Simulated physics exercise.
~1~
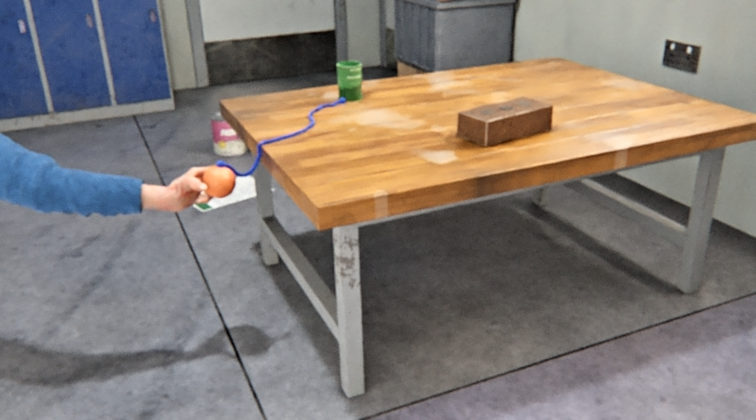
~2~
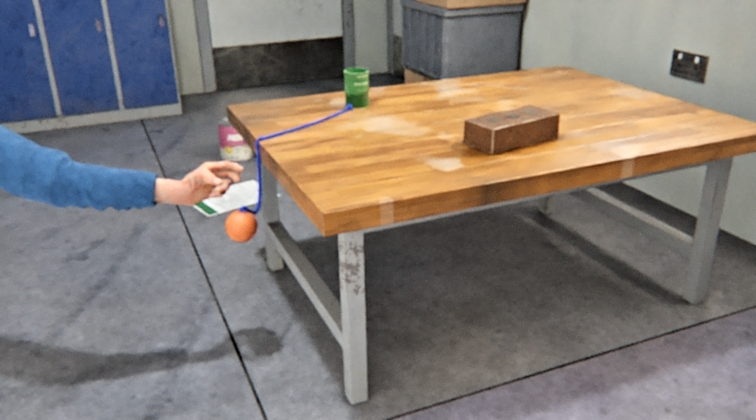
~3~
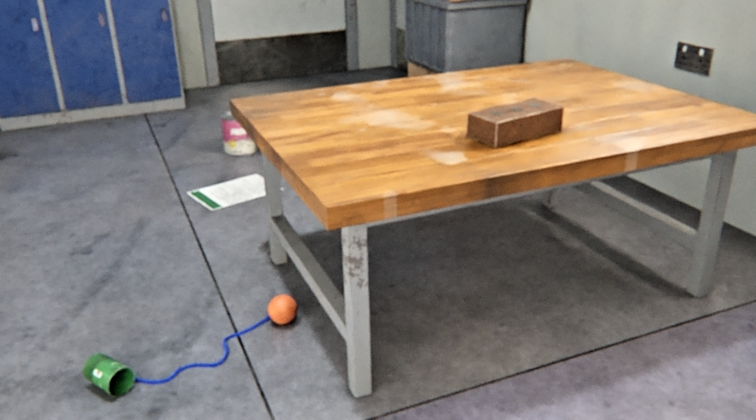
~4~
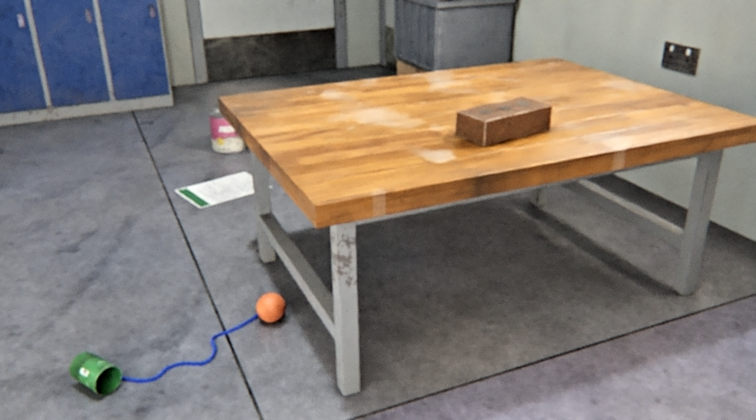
An orange ball, held by a hand in a blue sleeve, hangs past the left end of a wooden workbench, joined by a blue cord to a green cup standing on top. The hand lets go and draws back, and the orange drops beside the bench as the cord pulls straight over the edge. The cup is dragged off the bench after it and comes down on the floor. At the end the orange rests near the bench leg, the cup lies on its side to the left with the cord between them, and the brick remains on the bench.
